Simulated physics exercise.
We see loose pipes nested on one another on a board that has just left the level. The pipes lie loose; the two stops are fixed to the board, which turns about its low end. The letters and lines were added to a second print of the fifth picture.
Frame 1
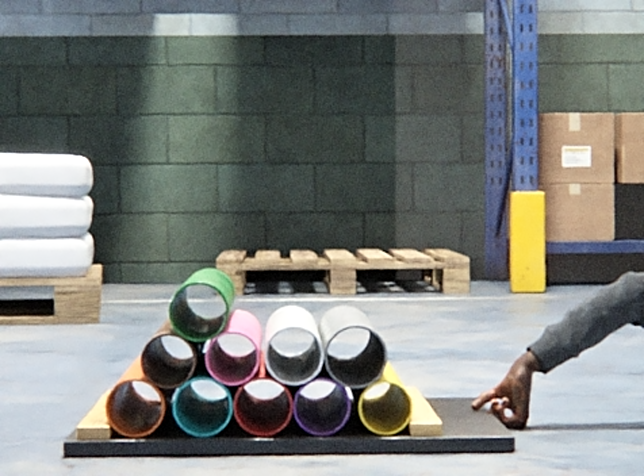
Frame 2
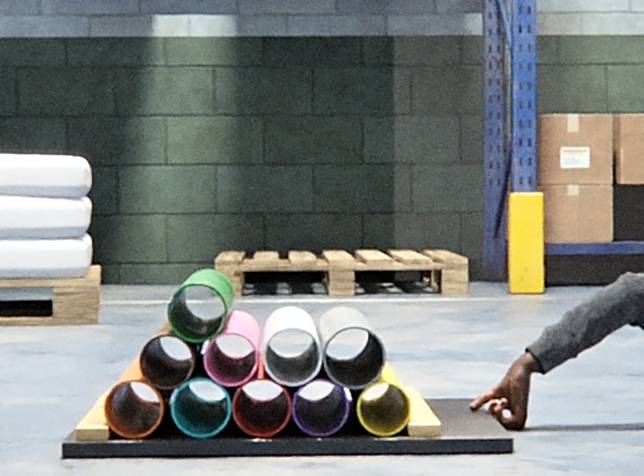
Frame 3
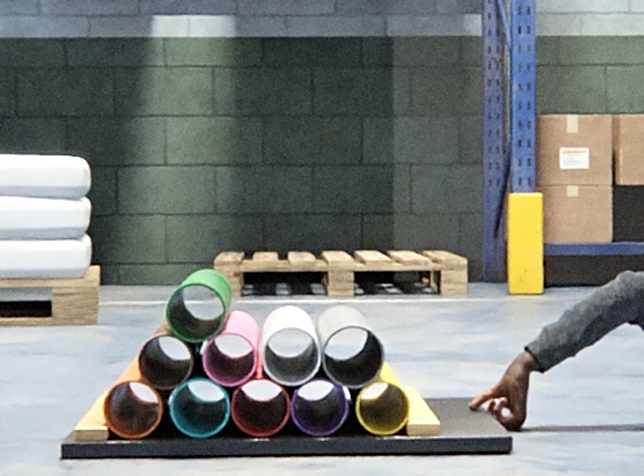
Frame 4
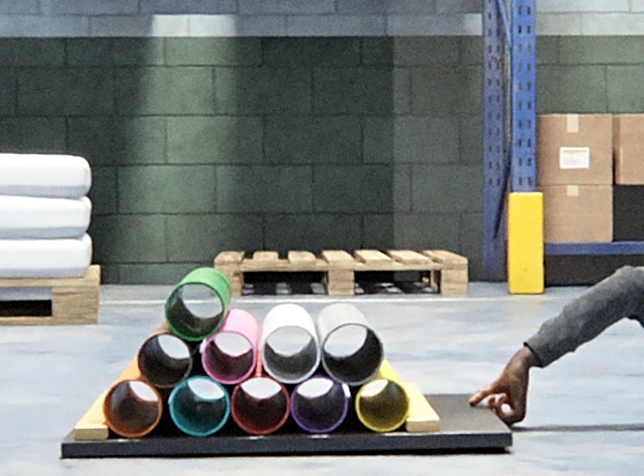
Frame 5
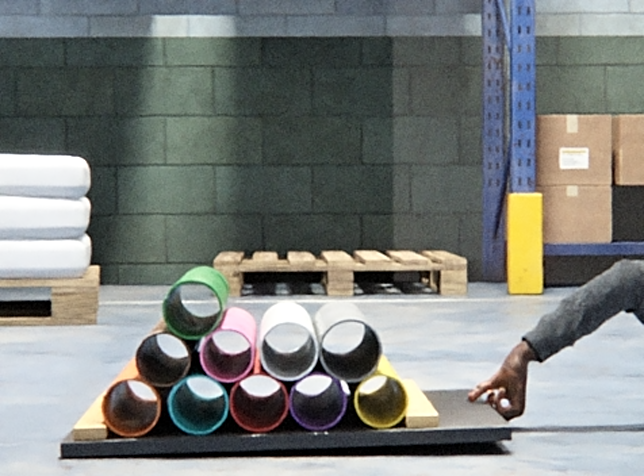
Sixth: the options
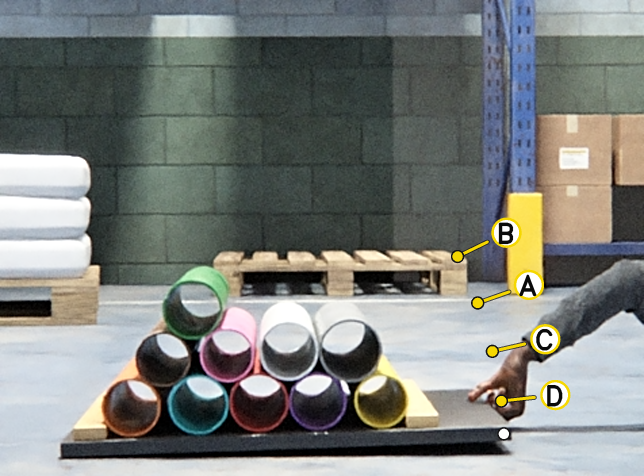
Colourful pipes stacked on a dark board between wooden wedges, tilting very slightly as a hand lifts the board's right end.
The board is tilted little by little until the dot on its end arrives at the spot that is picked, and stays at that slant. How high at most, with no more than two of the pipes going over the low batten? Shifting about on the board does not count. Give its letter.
The answer is mark B.
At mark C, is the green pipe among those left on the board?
Yes.
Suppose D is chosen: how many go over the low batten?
It comes to none.
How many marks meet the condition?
Four of them.
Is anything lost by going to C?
No, at C.
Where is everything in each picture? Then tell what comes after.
Board (289, 418); orange pipe (135, 408); turquoise pipe (203, 407), in the first picture.
Turquoise pipe (201, 408); red pipe (262, 407), in the second picture.
Board (286, 419); yellow pipe (383, 408); grey pipe (353, 357); brown pipe (165, 362), in the third picture.
Board (286, 416); orange pipe (132, 408); turquoise pipe (200, 406), in the fourth picture.
Board (286, 414); orange pipe (131, 407); turquoise pipe (199, 405), in the fifth picture.
On the marked copy, A at (478, 303); B at (458, 257); C at (492, 351); D at (502, 401); the white dot at (504, 434).
Taking B. A third of the way, board at 16°.
Two thirds of the way, board at 26°.
When it is over, board at 26°, none over the low batten.
As for the rest, A none over the low batten; C none over the low batten; D none over the low batten.
